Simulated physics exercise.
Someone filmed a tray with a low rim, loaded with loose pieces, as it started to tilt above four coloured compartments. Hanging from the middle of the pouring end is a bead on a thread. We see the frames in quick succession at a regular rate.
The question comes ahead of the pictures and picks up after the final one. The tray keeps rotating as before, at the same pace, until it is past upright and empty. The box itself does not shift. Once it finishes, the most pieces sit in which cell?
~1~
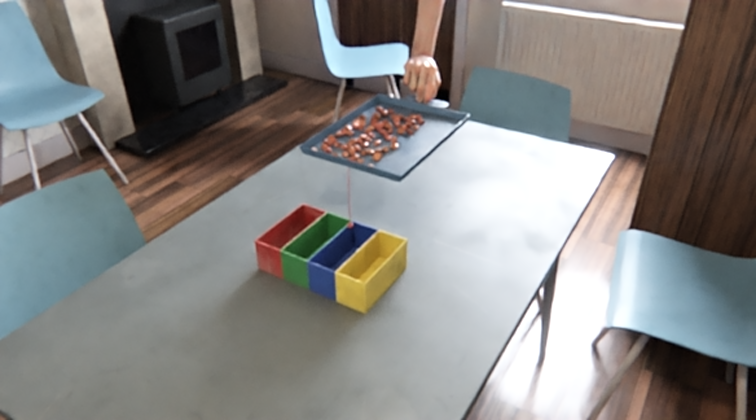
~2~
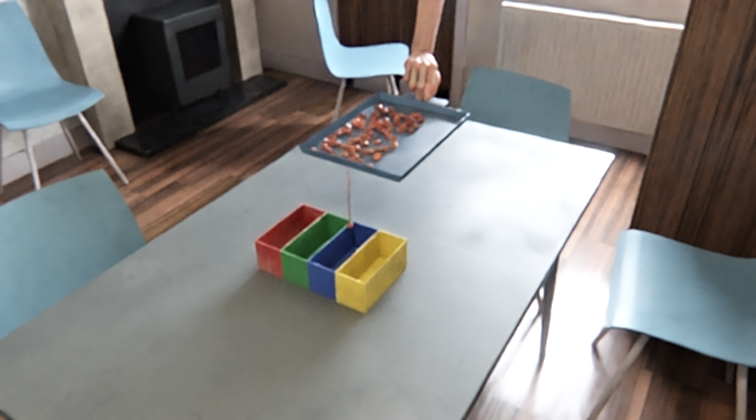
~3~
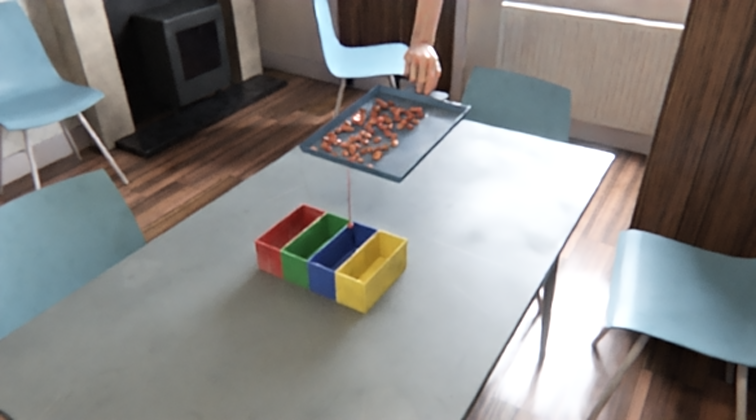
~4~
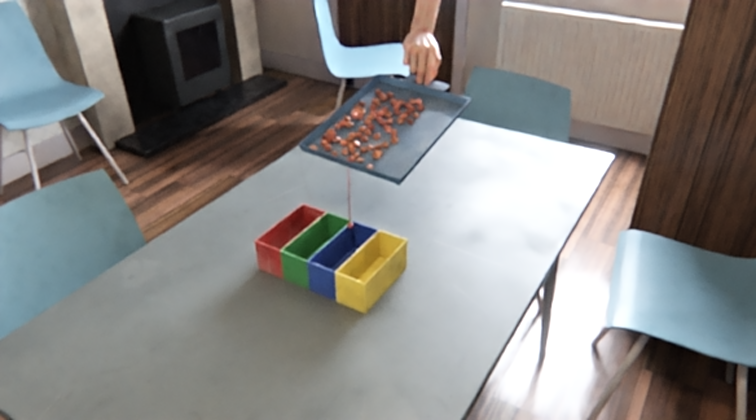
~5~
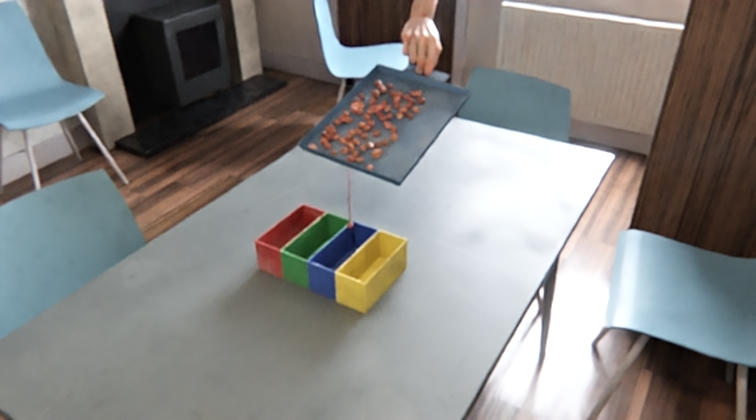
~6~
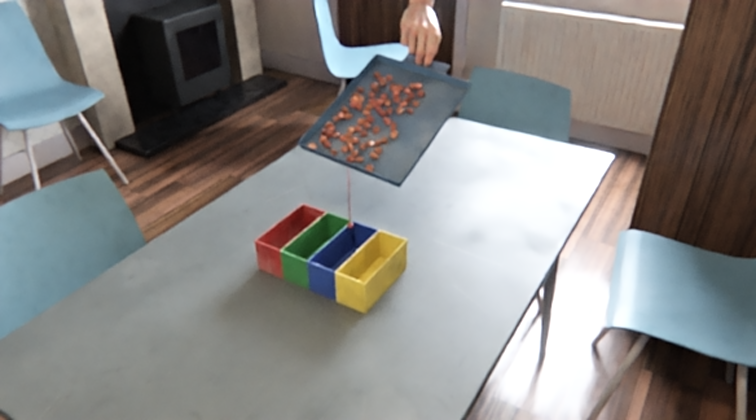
In the yellow cell.
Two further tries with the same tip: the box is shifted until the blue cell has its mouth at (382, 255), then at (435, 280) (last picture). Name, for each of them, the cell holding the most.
It would be that blue cell the first time and the cell in red the second time.
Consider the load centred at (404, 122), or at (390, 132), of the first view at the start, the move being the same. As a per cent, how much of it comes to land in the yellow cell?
Roughly 50 per cent, then roughly 60 per cent.
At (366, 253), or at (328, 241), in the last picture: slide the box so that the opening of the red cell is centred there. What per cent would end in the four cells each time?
First about 80, then 100 per cent.
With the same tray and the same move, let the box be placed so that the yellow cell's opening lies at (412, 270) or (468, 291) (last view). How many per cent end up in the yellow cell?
Roughly 10 % and 0 %.
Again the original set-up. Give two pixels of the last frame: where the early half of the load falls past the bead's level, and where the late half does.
(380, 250) for the early half, (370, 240) for the late half.
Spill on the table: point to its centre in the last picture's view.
Somewhere about (409, 297), I'd say.
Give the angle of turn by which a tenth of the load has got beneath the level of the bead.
Angle: Close to 75°.
Soon, tray tipped steeply; nearly all on the tray; a stray few falling or outside the box.
A while on, tray tipped past a quarter turn; a small part on the tray; about a third in the yellow cell; a small part in the blue cell; a stray few in the green cell; about a third falling or outside the box.
Towards the end, tray tipped past a quarter turn; about half in the yellow cell; about a quarter in the blue cell; a stray few in the green cell; about a quarter falling or outside the box.
Finally, tray tipped past a quarter turn; about half in the yellow cell; about a quarter in the blue cell; a stray few in the green cell; none in the red cell; about a quarter outside the box.
